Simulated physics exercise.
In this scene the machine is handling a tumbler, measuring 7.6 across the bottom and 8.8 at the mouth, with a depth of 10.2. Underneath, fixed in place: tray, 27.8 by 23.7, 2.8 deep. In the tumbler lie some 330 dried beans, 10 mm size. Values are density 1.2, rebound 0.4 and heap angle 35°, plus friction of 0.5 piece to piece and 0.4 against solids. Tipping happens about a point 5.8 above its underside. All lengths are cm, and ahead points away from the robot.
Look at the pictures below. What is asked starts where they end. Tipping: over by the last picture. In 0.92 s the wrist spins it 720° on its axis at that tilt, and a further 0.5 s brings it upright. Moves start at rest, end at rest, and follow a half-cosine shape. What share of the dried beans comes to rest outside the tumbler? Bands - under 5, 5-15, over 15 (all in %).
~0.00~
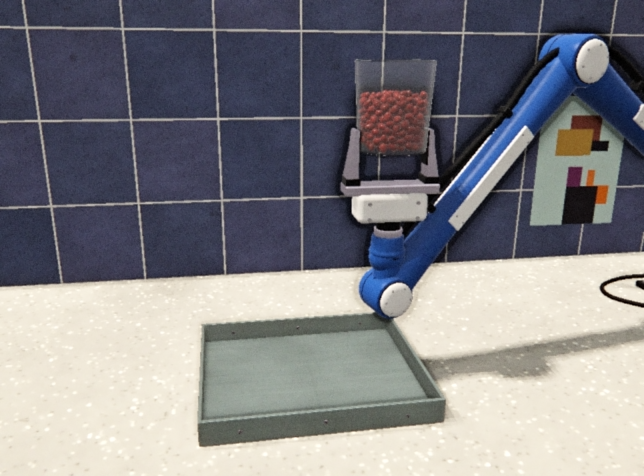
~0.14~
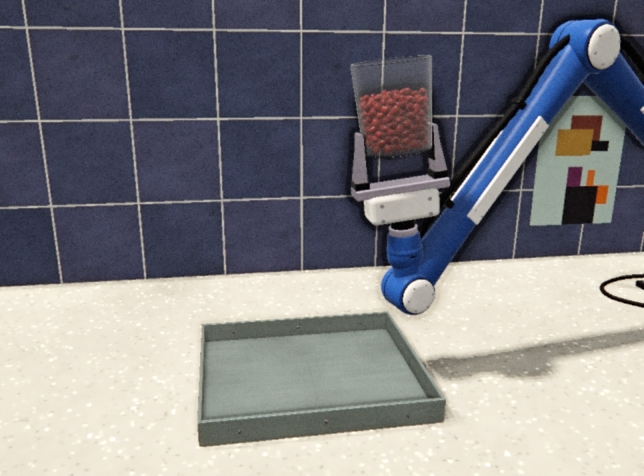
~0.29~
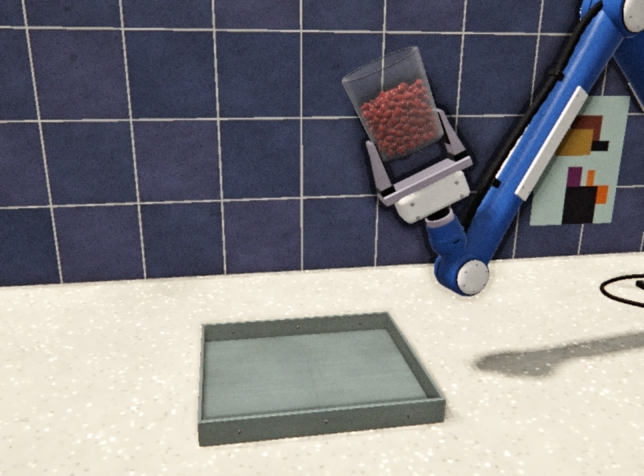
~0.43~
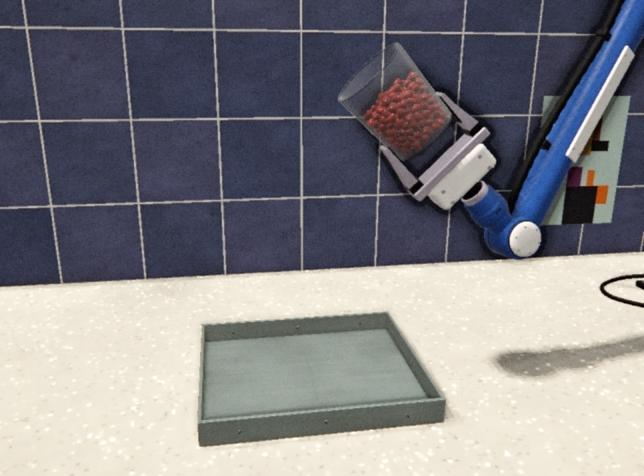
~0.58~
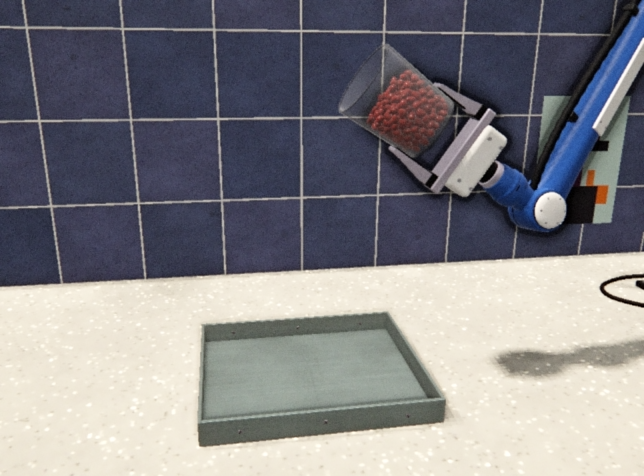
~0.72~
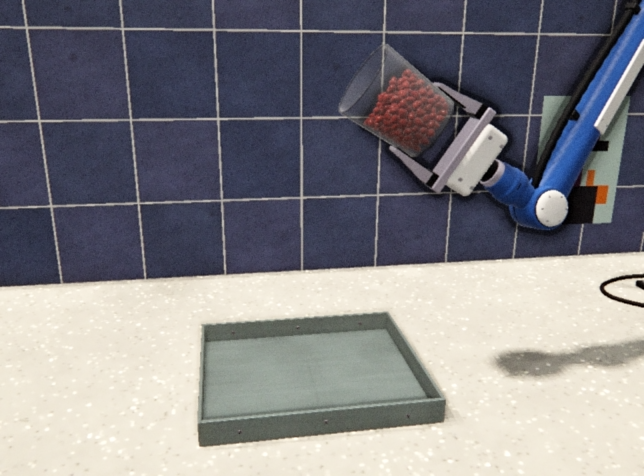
Under 5 %.
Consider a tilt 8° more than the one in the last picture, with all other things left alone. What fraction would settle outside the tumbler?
Estimate: Near 0 %.
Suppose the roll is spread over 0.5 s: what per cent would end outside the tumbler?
Then about 0 per cent.
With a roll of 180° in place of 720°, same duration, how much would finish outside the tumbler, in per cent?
Estimate: Near 0 %.
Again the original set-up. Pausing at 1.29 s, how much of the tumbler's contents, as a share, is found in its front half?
I'd say about 50 per cent sits in the front half.
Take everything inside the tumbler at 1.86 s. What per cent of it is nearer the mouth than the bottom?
25 %.
After 1.29 s, tipped 56°, highest piece 40 above the table; 327 in the tumbler.
After 1.86 s, tipped 34°, highest piece 38 above the table; 327 in the tumbler.
After 2.34 s, upright, highest piece 38 above the table; 327 in the tumbler.
After 3.04 s, upright, highest piece 38 above the table; 327 in the tumbler.
At rest, 327 in the tumbler. That is 0 % outside the tumbler.
